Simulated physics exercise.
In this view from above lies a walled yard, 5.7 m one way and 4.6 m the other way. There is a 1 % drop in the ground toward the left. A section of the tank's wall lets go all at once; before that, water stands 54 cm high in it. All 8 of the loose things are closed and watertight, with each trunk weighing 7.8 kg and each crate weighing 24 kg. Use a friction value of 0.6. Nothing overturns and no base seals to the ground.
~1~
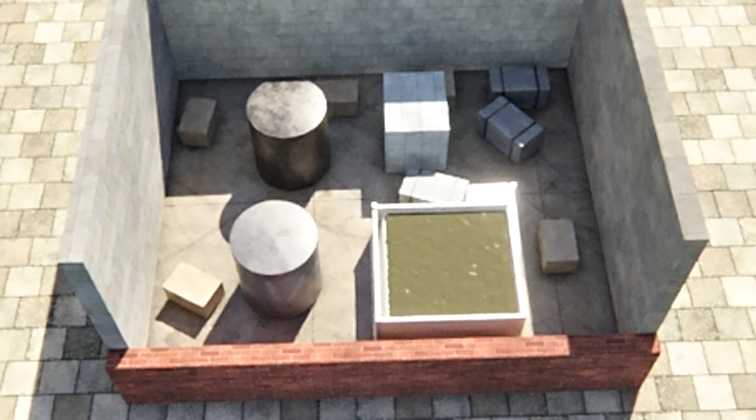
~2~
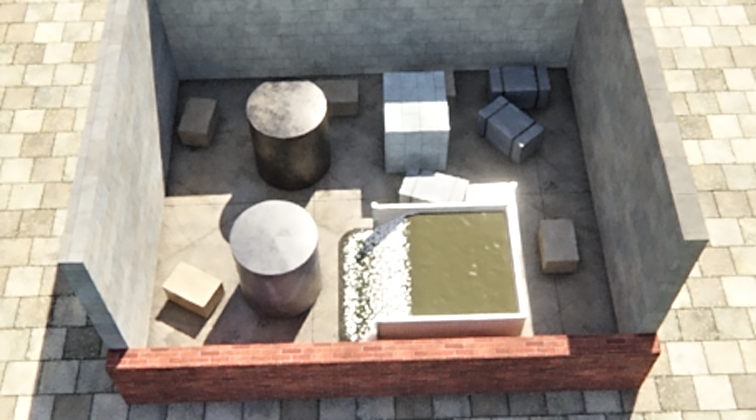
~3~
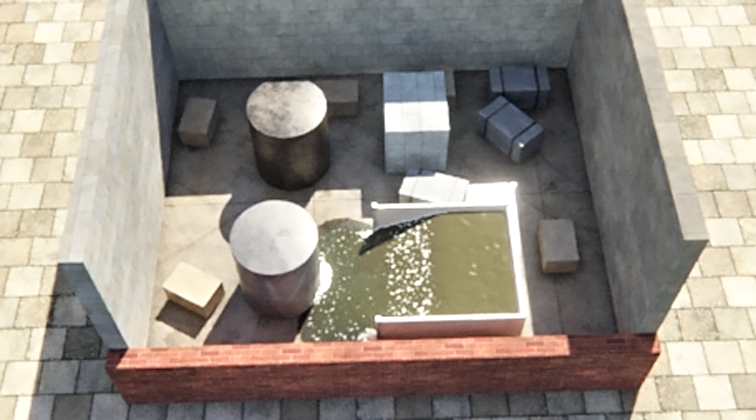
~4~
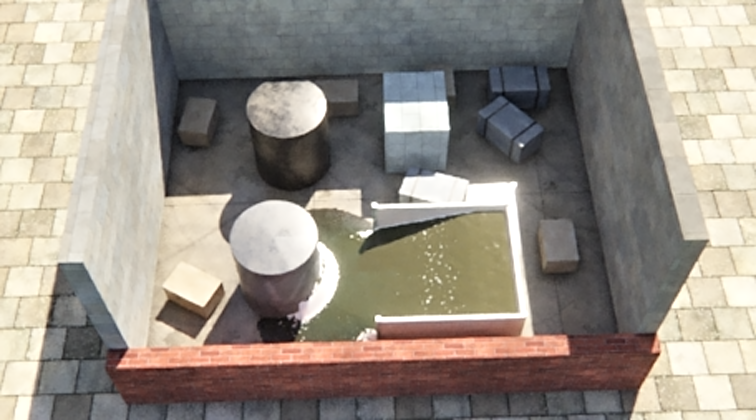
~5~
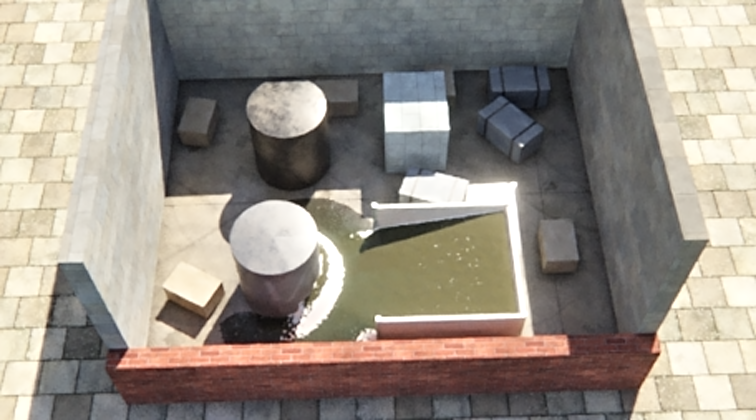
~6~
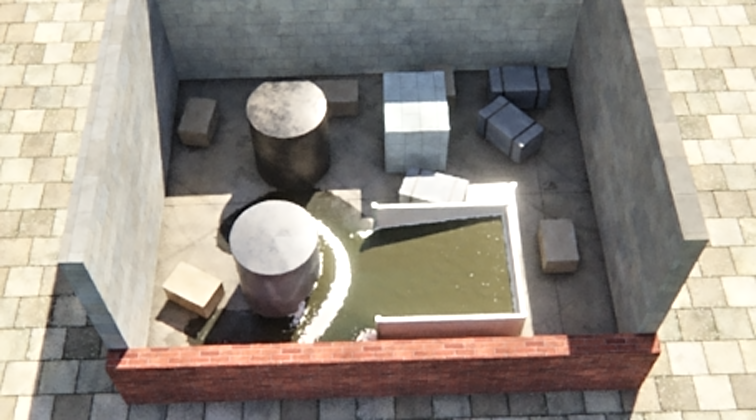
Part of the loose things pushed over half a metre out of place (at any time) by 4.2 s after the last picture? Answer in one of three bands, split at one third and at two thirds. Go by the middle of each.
Under a third.
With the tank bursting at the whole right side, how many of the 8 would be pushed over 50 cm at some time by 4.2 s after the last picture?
Then the count would be 4.
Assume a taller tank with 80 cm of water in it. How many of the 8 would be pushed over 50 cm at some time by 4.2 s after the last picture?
Then 4 of them.
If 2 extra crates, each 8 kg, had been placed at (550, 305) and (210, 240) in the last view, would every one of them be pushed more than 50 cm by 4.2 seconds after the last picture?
First stays inside, then goes beyond.
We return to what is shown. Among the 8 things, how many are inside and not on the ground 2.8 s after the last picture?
Then: 1.
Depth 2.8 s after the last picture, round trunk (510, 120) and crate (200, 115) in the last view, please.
0 and 8 cm.
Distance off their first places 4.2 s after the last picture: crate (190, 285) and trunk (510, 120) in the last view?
Net shifts, in order: 120 cm and 0 cm.
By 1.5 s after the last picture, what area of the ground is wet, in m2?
Around 11.5 m2 of it.
Then, 0.4 s after the last picture 0 of 8 are over 50 cm from their spots; 0 afloat.
Then, 1.5 s after the last picture 0 of 8 are over 50 cm from their spots; 0 afloat.
Then, 2.8 s after the last picture 2 of 8 are over 50 cm from their spots; 1 afloat.
Then, 4.2 s after the last picture 2 of 8 are over 50 cm from their spots, and 2 have been at some point; 2 afloat.
